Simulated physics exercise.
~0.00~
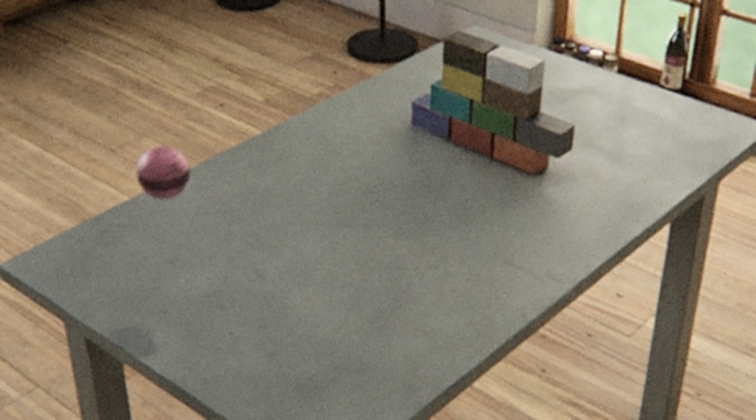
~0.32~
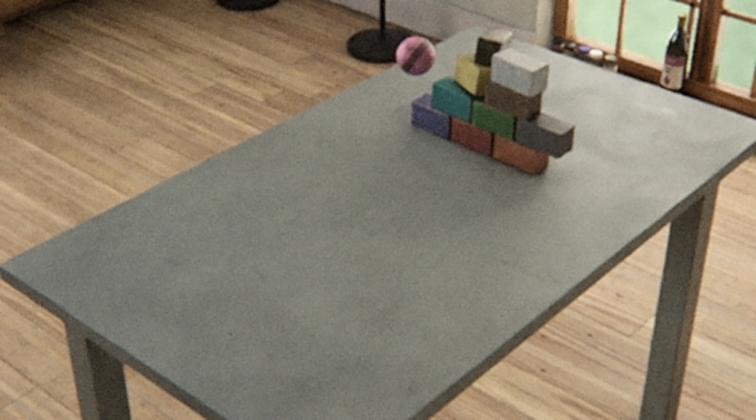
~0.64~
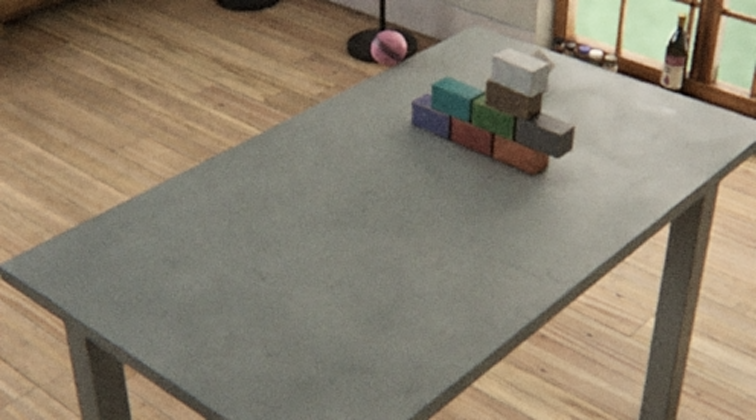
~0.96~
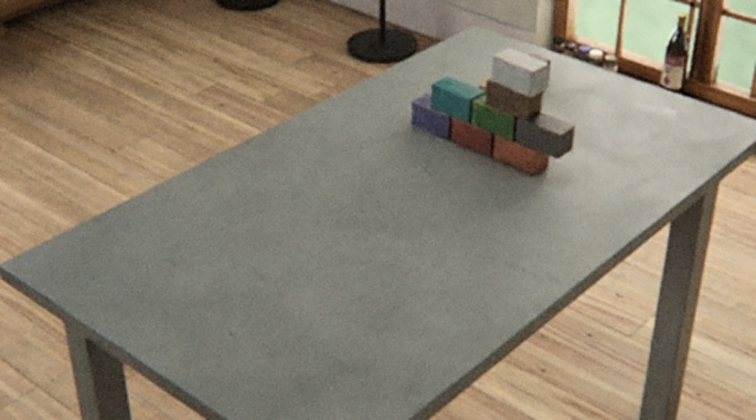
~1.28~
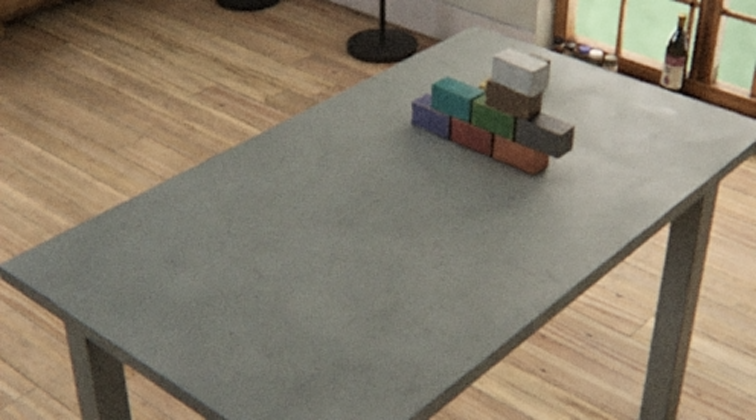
At first, a pink ball hangs in the air over the left side of a grey table, where a small stack of coloured blocks stands near the far end. The ball flies right to the top of the stack, and the black and yellow blocks there tilt and shift to the right. The ball then moves back a little to the left, beyond the table's edge, as the two blocks tumble behind the pile. The ball drops out of view. At the end, the white block still sits on top, and the blue block and its neighbours hold their places.
